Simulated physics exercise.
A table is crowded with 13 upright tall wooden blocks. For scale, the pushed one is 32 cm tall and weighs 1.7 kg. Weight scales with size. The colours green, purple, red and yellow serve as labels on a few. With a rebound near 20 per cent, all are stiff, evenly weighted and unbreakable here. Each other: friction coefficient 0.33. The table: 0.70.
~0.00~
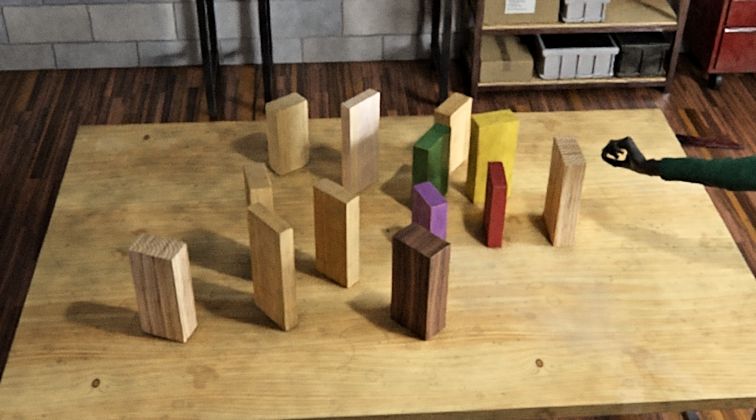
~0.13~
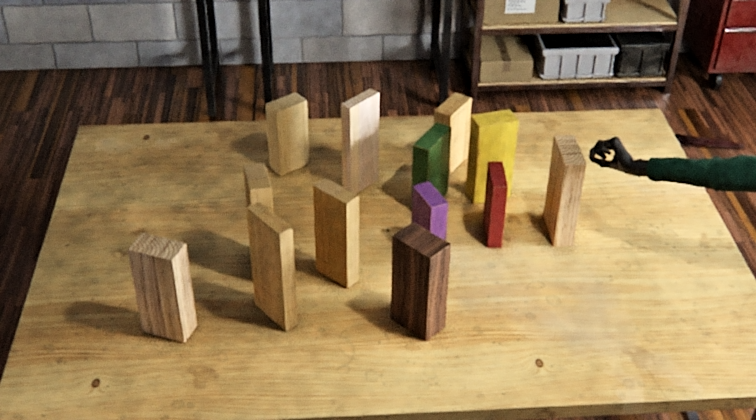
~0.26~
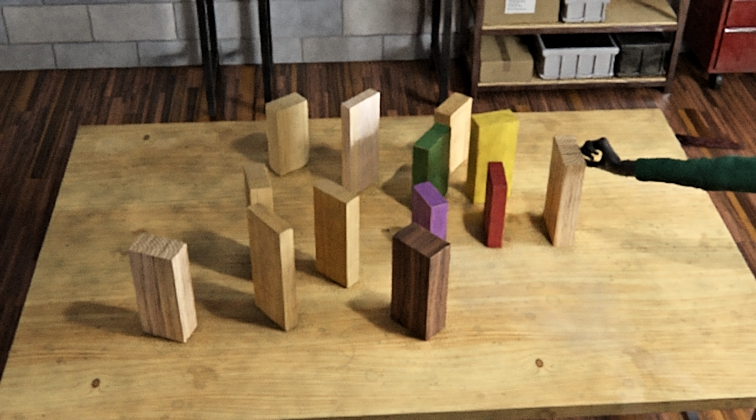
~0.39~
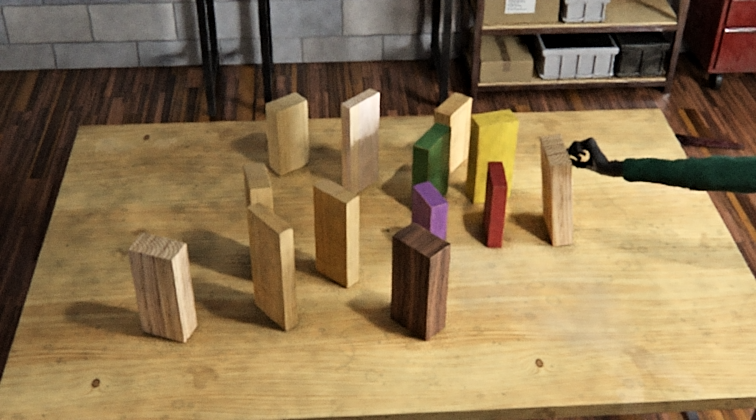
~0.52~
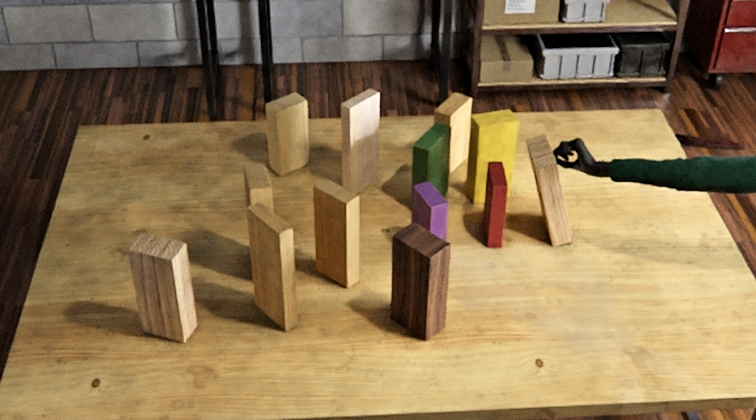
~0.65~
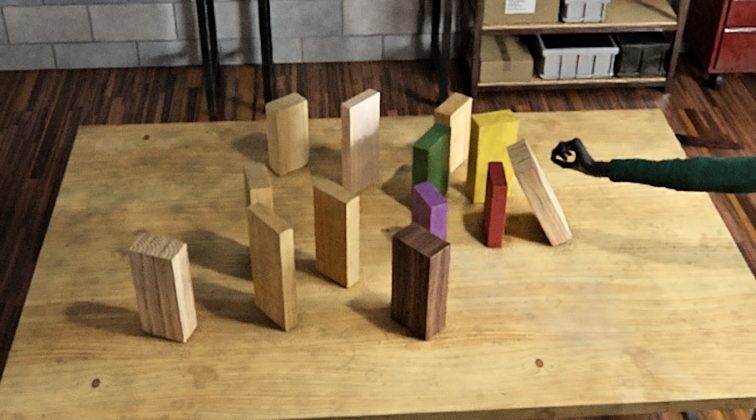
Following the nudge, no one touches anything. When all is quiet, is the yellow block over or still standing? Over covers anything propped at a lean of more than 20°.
Still standing.
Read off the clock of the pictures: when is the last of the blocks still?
Roughly 2.5 seconds.
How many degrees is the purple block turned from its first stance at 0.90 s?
Around 0° from its start.
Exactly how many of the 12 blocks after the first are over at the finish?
All told, it comes to 5.
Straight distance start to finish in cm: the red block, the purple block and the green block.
Displacements: Red = 20, purple = 20, green = 0 (cm).
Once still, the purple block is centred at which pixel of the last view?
Around (384, 263).
After 0.90 s, 1 of the 12 other blocks over; yellow block unmoved; red block 49° from how it stood.
After 1.44 s, 3 of the 12 other blocks over; yellow block unmoved; purple block lying flat.
After 2.04 s, 5 of the 12 other blocks over; yellow block unmoved; purple block lying flat.
In the end (2.8 s), 5 of the 12 other blocks over; yellow block unmoved; purple block lying flat; red block lying flat. Seven left standing. From the last view, middles, yellow block near (491, 157), purple block near (384, 264).
